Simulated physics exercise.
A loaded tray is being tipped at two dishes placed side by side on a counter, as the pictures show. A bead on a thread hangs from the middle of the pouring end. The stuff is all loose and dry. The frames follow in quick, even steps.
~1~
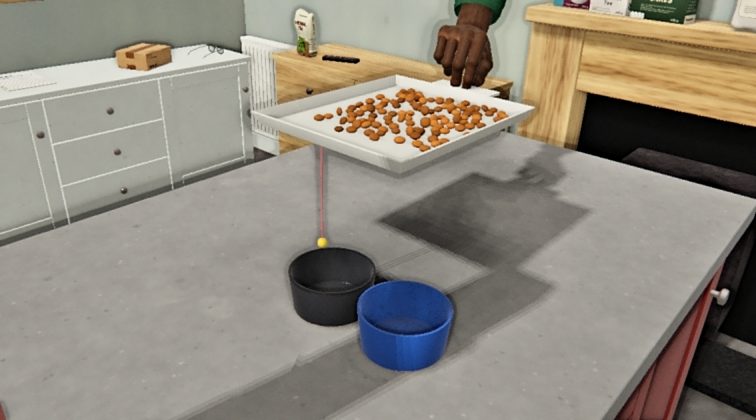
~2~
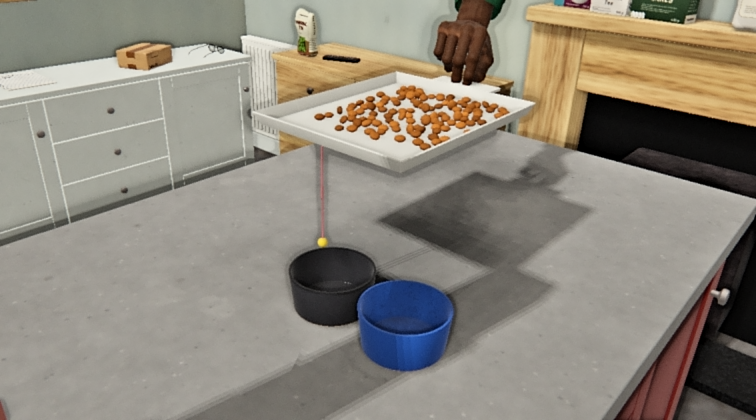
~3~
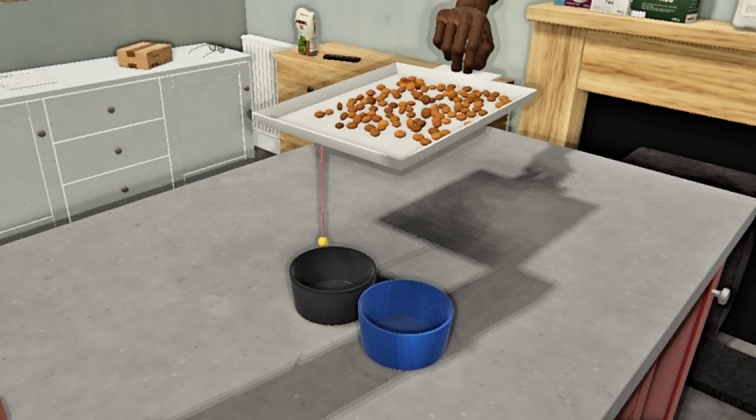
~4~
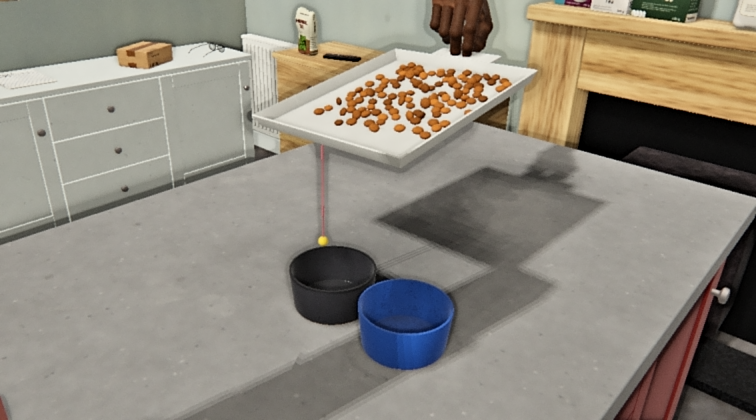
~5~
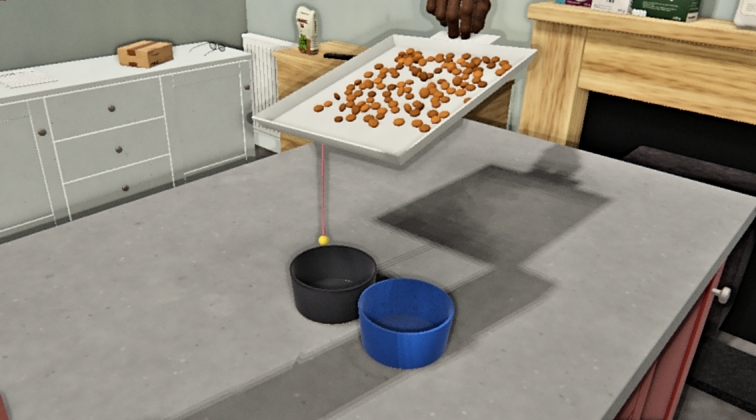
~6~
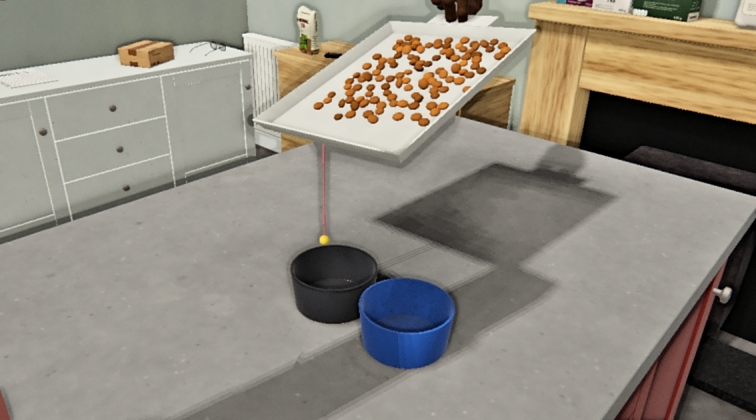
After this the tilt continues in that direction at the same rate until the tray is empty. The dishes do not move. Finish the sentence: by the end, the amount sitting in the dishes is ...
... less than a third of what the tray held.
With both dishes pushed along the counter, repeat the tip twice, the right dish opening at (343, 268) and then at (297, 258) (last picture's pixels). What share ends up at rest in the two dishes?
I'd say about 40 percent, followed by about 70 percent.
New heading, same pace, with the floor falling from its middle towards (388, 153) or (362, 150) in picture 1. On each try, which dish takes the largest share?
First it's the dish to the right, then it's the dish to the right.
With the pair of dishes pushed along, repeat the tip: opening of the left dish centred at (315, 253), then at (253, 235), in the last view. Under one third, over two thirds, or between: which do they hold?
The two tries come out as under a third and above two thirds in turn.
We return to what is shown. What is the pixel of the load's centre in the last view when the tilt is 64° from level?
The middle of the pieces sits at roughly (295, 135).
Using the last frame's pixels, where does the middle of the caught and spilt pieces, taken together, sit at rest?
The centre comes to rest near (244, 275).
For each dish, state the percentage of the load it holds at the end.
Left dish about 10 per cent, right dish about 0 per cent.
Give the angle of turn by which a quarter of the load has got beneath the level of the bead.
At roughly 75°.
Shortly afterwards, tray tipped steeply; the bulk on the tray; near a quarter in the air.
Next, tray tipped past a quarter turn; only a few on the tray; a little in the left dish; the bulk outside both; a little in the air.
Some moments later, tray tipped past a quarter turn; a little in the left dish; the bulk outside both.
In the end, tray tipped past a quarter turn; none at all in the right dish; a little in the left dish; the bulk outside both.
